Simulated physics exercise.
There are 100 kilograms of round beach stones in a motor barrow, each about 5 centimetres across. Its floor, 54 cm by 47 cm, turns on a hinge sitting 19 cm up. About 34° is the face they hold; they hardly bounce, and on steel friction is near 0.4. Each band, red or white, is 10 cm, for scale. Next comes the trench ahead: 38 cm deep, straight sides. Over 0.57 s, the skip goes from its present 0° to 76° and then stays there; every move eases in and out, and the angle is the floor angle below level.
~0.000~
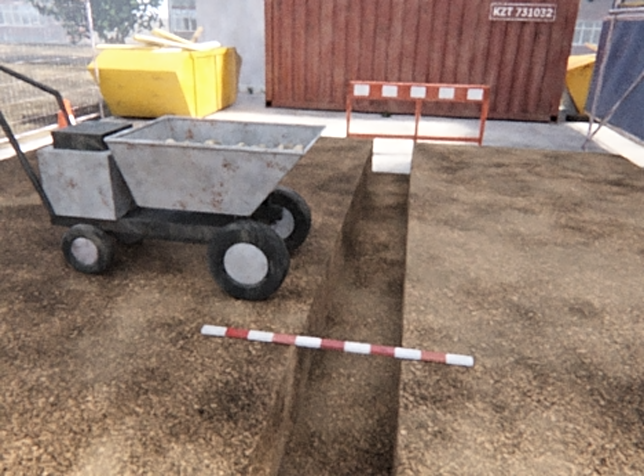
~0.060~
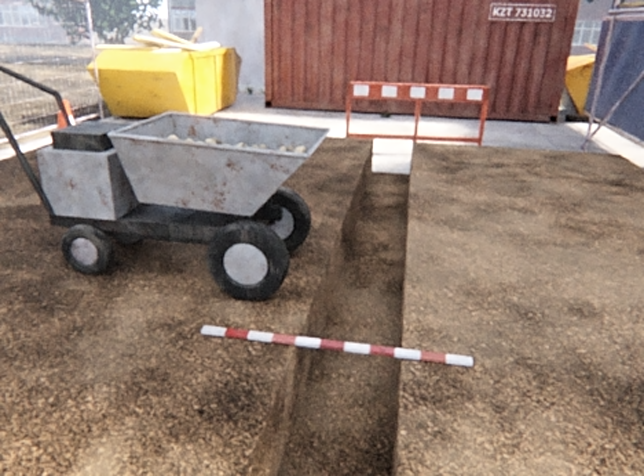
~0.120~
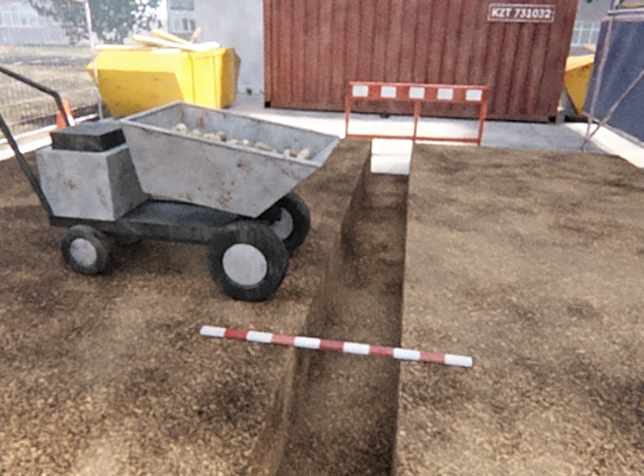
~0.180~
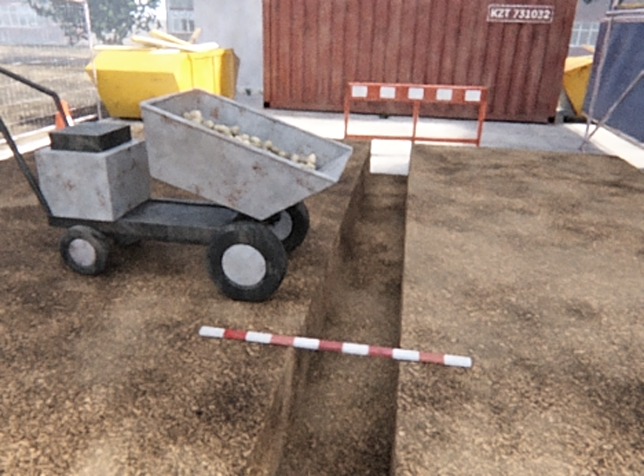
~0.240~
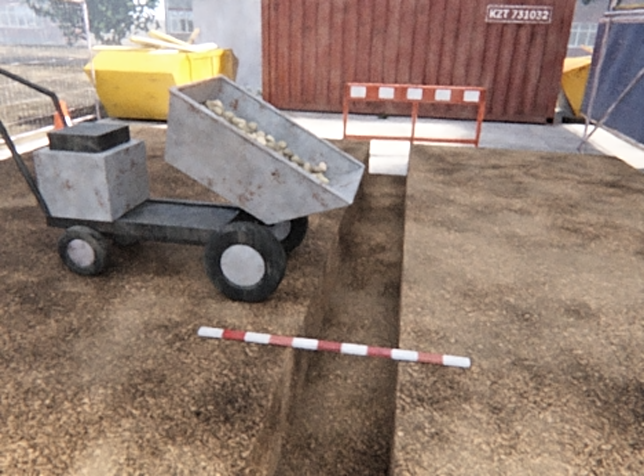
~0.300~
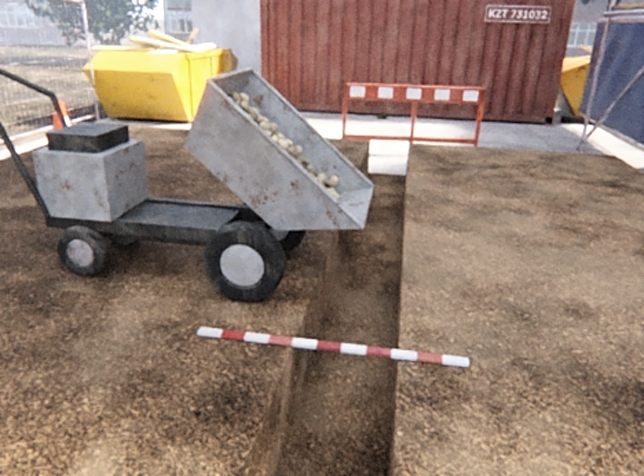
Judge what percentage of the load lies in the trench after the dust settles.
About 42 %.
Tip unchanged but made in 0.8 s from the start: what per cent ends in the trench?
About 50 percent, I'd say.
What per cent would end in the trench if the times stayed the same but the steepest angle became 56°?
In that case some 30 per cent.
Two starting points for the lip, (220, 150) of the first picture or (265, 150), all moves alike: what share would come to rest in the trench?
That gives roughly 100 per cent and roughly 85 per cent.
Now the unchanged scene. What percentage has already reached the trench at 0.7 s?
Some 15 per cent.
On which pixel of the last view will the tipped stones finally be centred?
Somewhere around (430, 287) in the last picture.
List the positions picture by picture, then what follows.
Lip at (303, 153), floor tilted 0°, highest stones at (230, 148), in the first picture.
Lip at (308, 157), floor tilted 2°, highest stones at (197, 144); the stones move at 0.5 m/s on average, in the second picture.
The skip is at 9°, its lip at (320, 166); the top of the load is at (184, 134); the stones move at 0.9 m/s on average, in the third picture.
Lip at (336, 182), floor tilted 18°, highest stones at (194, 121); the stones move at 1.3 m/s on average, in the fourth picture.
Lip at (351, 203), floor tilted 29°, highest stones at (212, 109); the stones move at 1.5 m/s on average, in the fifth picture.
Lip at (363, 228), floor tilted 41°, highest stones at (237, 102); the stones move at 1.6 m/s on average, in the sixth picture.
After 0.4 s the floor is at 65°; 100 % in the skip; the foremost stones are at (357, 242).
After 0.7 s the floor is at 76°; 73 % in the skip, 13 % in the trench, 14 % past the trench; the foremost stones are at (438, 287).
After 1.0 s the floor is at 76°; 5 % in the skip, 37 % in the trench, 58 % past the trench; the foremost stones are at (627, 305).
After 3.0 s the floor is at 76°; 0 % in the skip, 42 % in the trench, 58 % past the trench; the foremost stones are past the picture's edge.
